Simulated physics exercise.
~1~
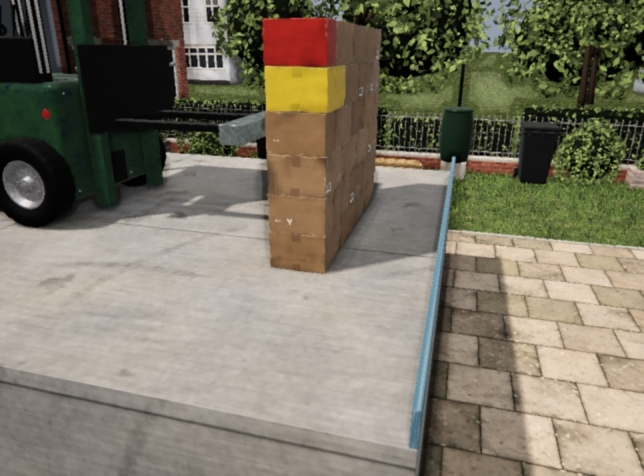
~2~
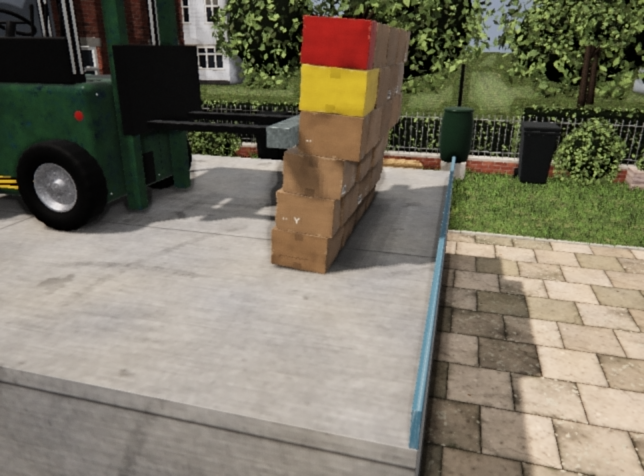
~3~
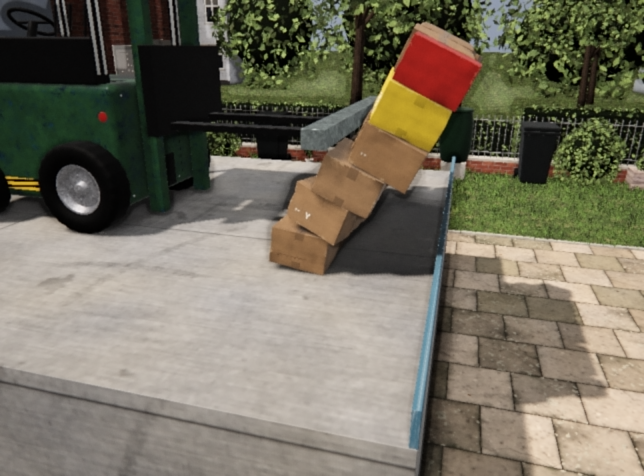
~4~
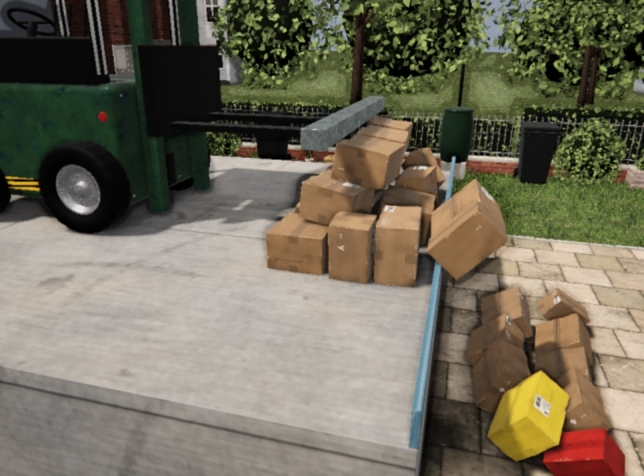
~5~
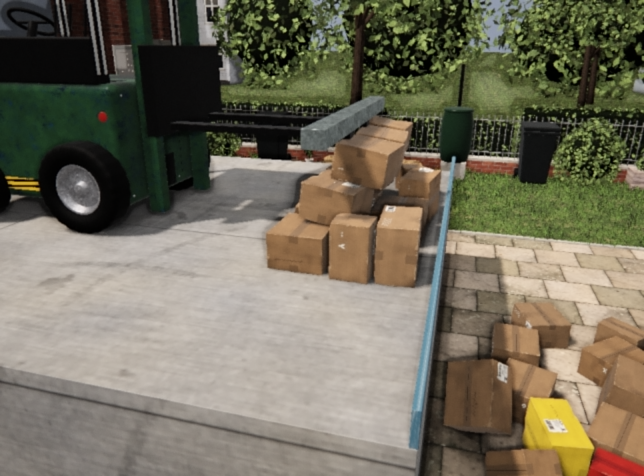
A raised grey platform is seen from a fixed spot near its front corner, with paving, grass and leafy trees beyond. On it stands a tall block of brown cartons, a red one above a yellow one at the near top corner, while a green forklift on the left carries a grey beam. The forklift moves right and the beam pushes the upper cartons, which shear and lean toward the low blue edge board. The stack topples, spilling cartons onto the paving. At the end the truck stands still, several boxes remain heaped on the platform, and the others, red and yellow included, lie scattered below.
